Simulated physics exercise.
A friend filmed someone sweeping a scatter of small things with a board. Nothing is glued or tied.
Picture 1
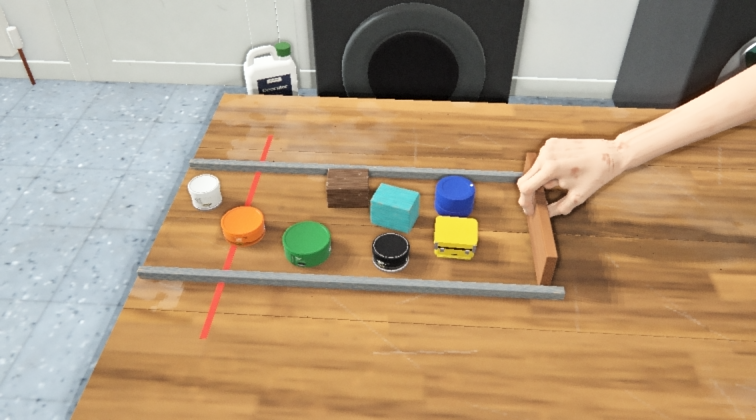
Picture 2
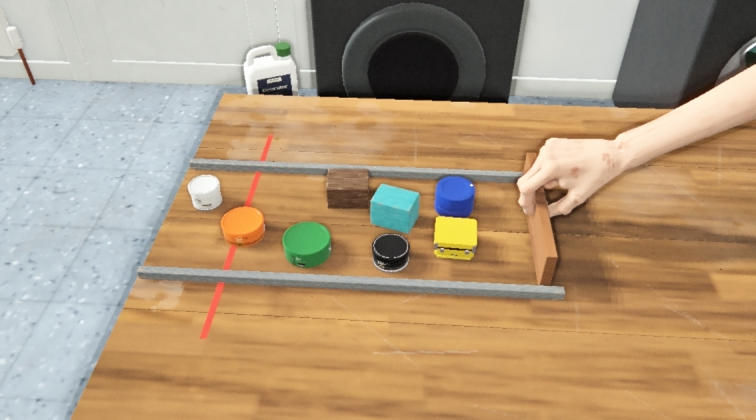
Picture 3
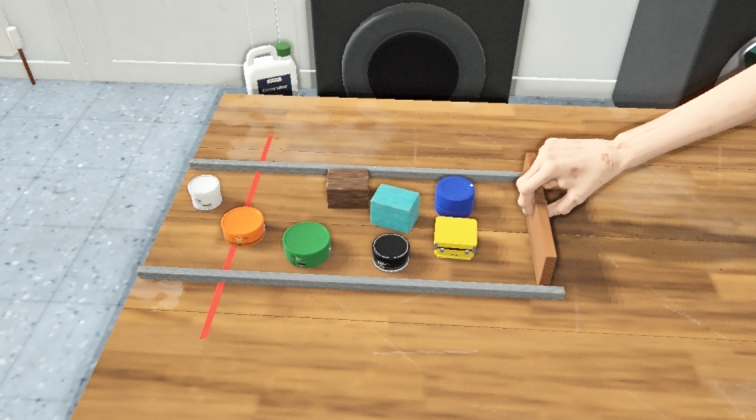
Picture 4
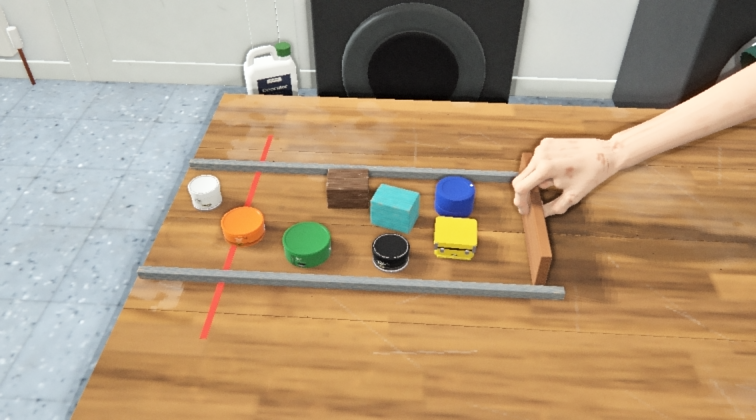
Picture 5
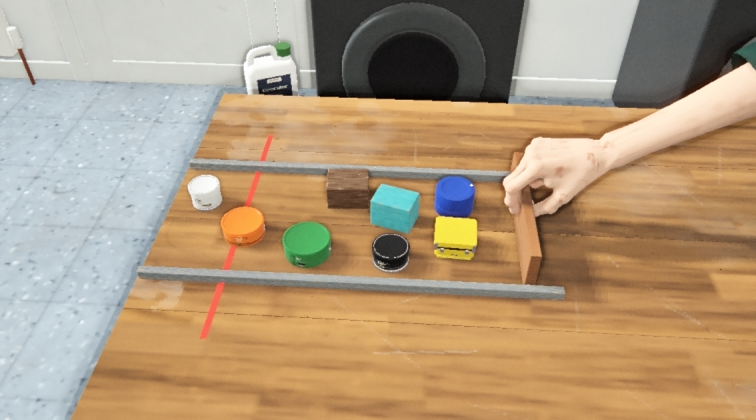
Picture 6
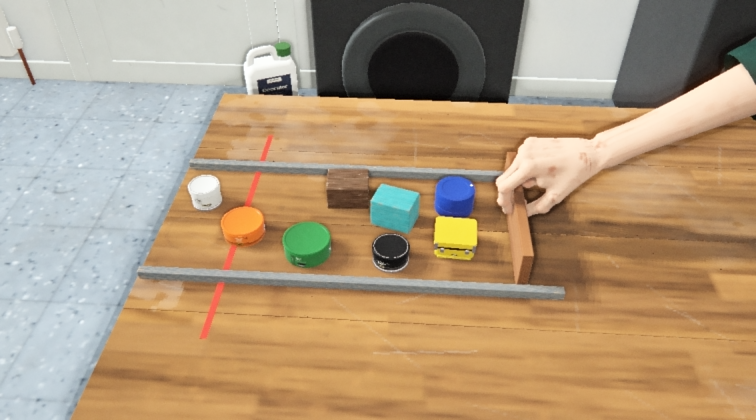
At first, a hand holds a wooden board upright at the right end of two grey rails, with small tubs, tins and blocks scattered between them and a red tape line at left. Then the hand slides the board slightly left, while the scattered things stay still.
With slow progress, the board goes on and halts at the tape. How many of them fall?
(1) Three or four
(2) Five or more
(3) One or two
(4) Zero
One or two.
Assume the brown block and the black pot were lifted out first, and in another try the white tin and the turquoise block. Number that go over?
First 0, then 0.
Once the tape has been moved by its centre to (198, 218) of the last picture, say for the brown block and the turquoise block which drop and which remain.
The brown block slips off and the turquoise block keeps its place.
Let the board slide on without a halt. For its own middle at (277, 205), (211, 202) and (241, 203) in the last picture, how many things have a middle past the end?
Respectively 0, 5 and 1.
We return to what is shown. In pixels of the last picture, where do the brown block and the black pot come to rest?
The brown block comes to rest close to (200, 174), while the black pot rests close to (170, 253).
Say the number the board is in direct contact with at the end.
The count is 3.
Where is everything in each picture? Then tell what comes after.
White tin (206, 193); orange tub (244, 226); green tub (307, 244); board (537, 216); tape (243, 219), in the first picture.
Orange tub (244, 227); brown block (348, 188), in the second picture.
Green tub (307, 245); blue lid (455, 198), in the third picture.
White tin (206, 193); yellow case (455, 239), in the fourth picture.
Orange tub (244, 227); board (523, 216), in the fifth picture.
White tin (206, 193); orange tub (244, 227); green tub (307, 245); board (516, 215); tape (243, 219), in the sixth picture.
Early on, none off yet; white tin at rest near (206, 193); orange tub at rest near (244, 227); green tub moving near (300, 243).
Finally, the number that fall off is one or two; lost, orange tub.
